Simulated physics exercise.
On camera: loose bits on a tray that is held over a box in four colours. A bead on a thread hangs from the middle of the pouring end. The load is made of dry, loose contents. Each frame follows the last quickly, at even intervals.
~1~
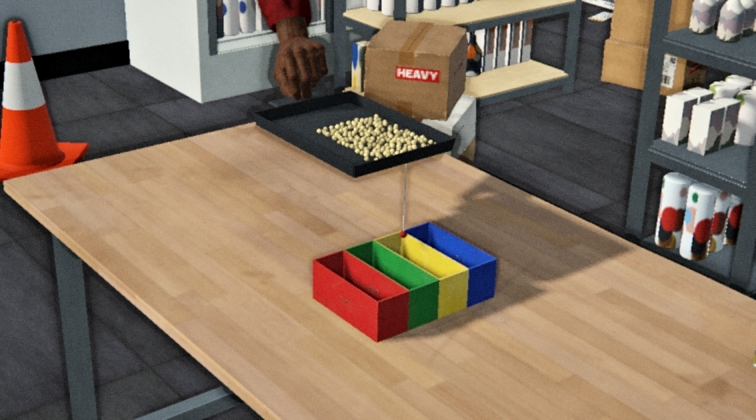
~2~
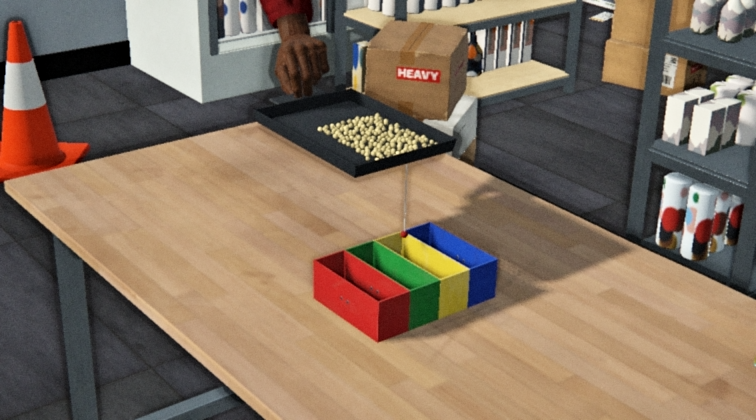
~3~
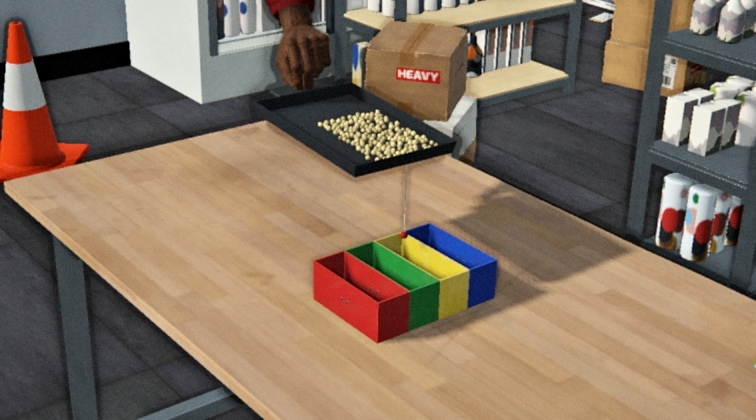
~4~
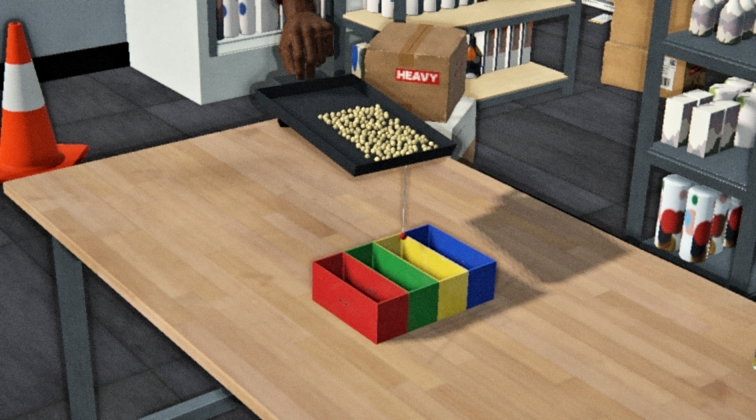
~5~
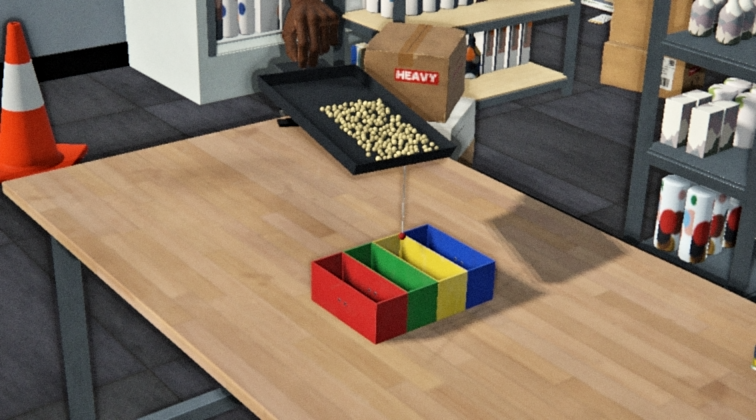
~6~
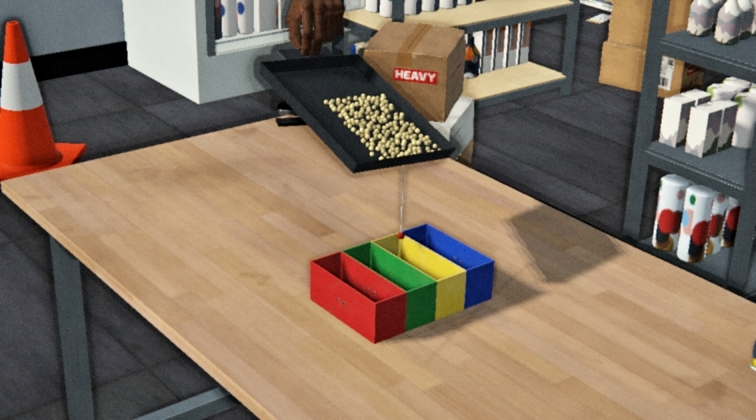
The footage shows a dark hand behind a black tray of pale, round beans above a red, green, yellow and blue box; the tray's back end rises, steepening its slant, and the beans begin to shift slightly.
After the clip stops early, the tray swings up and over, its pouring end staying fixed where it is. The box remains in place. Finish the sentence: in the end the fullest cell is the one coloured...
In the end the fullest cell is the one coloured blue.
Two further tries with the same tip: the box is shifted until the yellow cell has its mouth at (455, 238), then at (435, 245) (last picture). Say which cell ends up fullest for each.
So it would be the yellow cell first and the cell in blue after that.
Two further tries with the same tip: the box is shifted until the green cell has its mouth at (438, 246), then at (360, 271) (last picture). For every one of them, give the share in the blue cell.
Near 0 % and 0 %.
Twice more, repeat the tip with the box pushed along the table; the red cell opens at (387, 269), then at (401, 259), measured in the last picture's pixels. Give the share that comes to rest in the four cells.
First 100 %, then 100 %.
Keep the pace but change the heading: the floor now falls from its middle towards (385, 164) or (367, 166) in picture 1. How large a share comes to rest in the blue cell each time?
The first try would leave around 10 per cent there, the second around 0 per cent.
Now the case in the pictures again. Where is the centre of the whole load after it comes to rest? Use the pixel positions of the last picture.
Close to (462, 276).
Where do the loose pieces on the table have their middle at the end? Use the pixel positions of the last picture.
Approximate centre, last frame: (493, 266).
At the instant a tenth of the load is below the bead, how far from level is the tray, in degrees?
The angle is roughly 85° at that point.
Shortly afterwards, tray tipped steeply; all but a few on the tray; a little falling or outside the box.
Next, tray tipped past a quarter turn; near a quarter on the tray; near a quarter in the blue cell; near half falling or outside the box.
Some moments later, tray tipped past a quarter turn; near a third in the blue cell; only a few in the yellow cell; near two thirds falling or outside the box.
In the end, tray tipped past a quarter turn; near a third in the blue cell; only a few in the yellow cell; none at all in the red cell; none at all in the green cell; near two thirds outside the box.
